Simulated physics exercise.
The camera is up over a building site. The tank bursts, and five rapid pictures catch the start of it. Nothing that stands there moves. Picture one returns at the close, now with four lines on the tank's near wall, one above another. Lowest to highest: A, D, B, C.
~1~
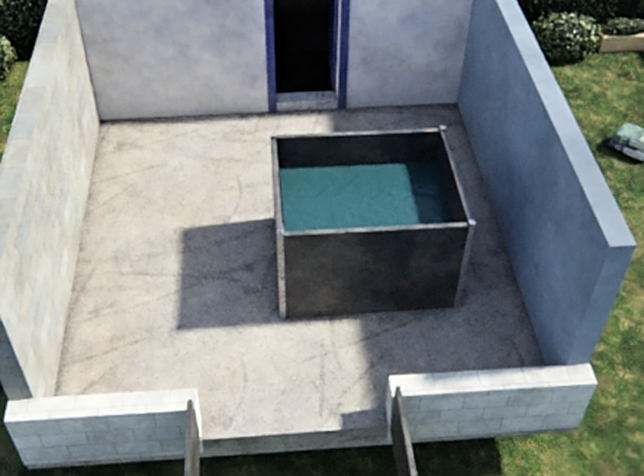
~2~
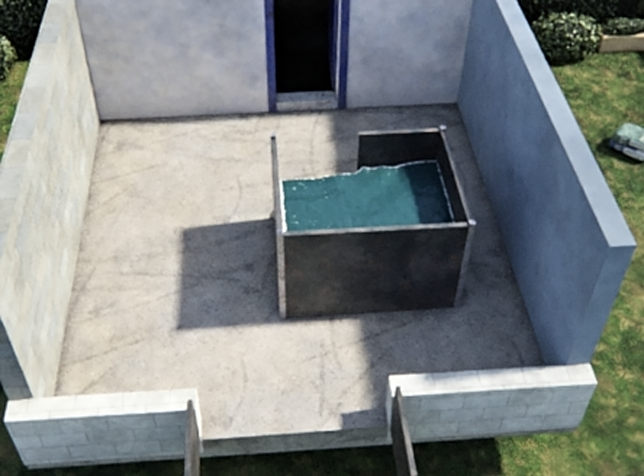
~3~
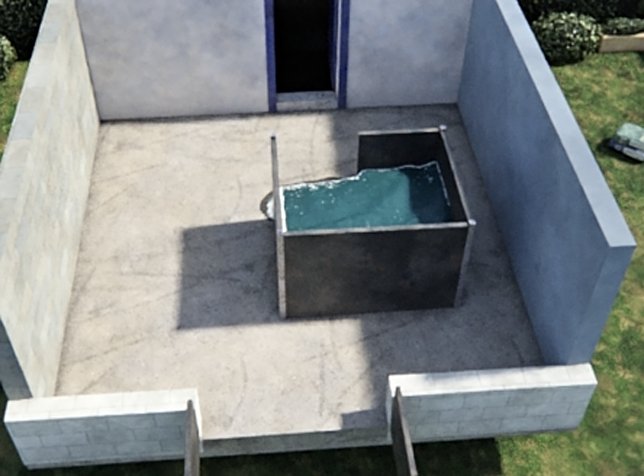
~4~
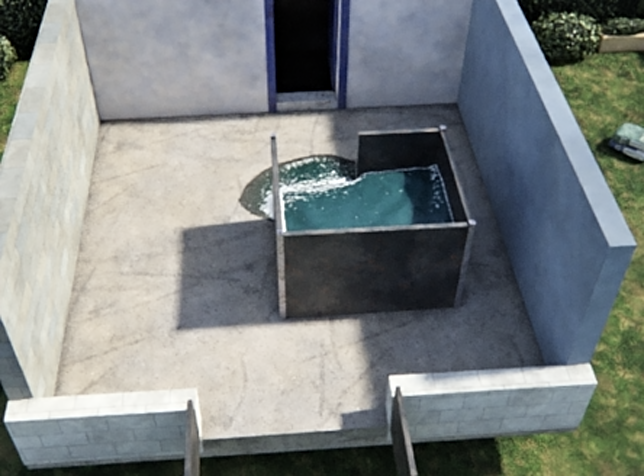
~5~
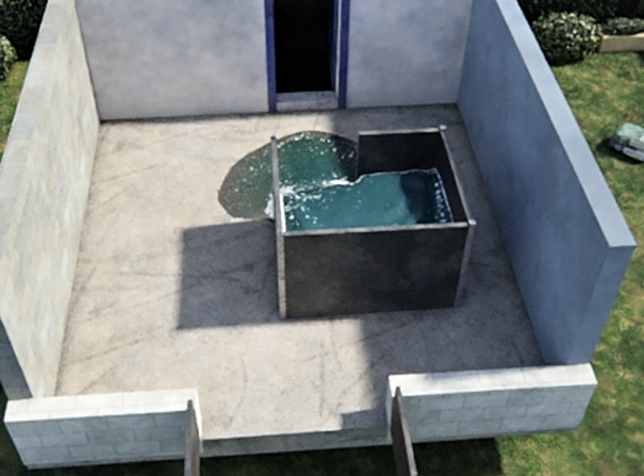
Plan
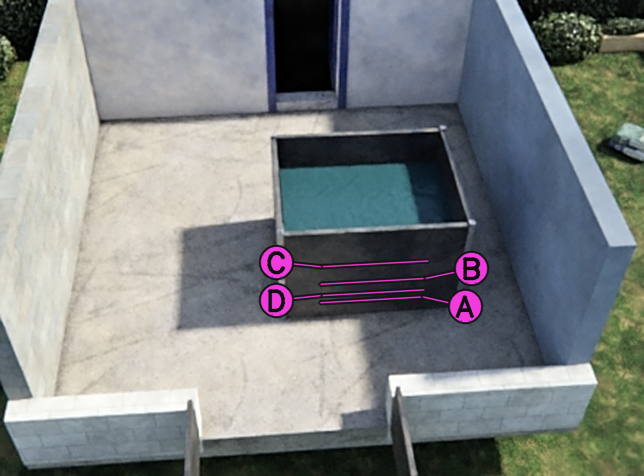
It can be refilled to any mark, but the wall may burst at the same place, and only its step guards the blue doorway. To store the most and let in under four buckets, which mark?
It is D.
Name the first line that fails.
Here it is line B.
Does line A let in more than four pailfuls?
No, that is safe.
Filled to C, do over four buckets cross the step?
Yes.
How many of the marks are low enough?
Two of them.
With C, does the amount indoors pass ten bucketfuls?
Yes.
In magenta, A at (371, 299); B at (373, 281); C at (374, 263); D at (372, 292); from the bottom up A, D, B, C.
If A is chosen, nothing gets over.
If B is chosen, about 9 bucketfuls get in.
If C is chosen, dozens of bucketfuls pour in.
If D is chosen, a bucket or two gets in.
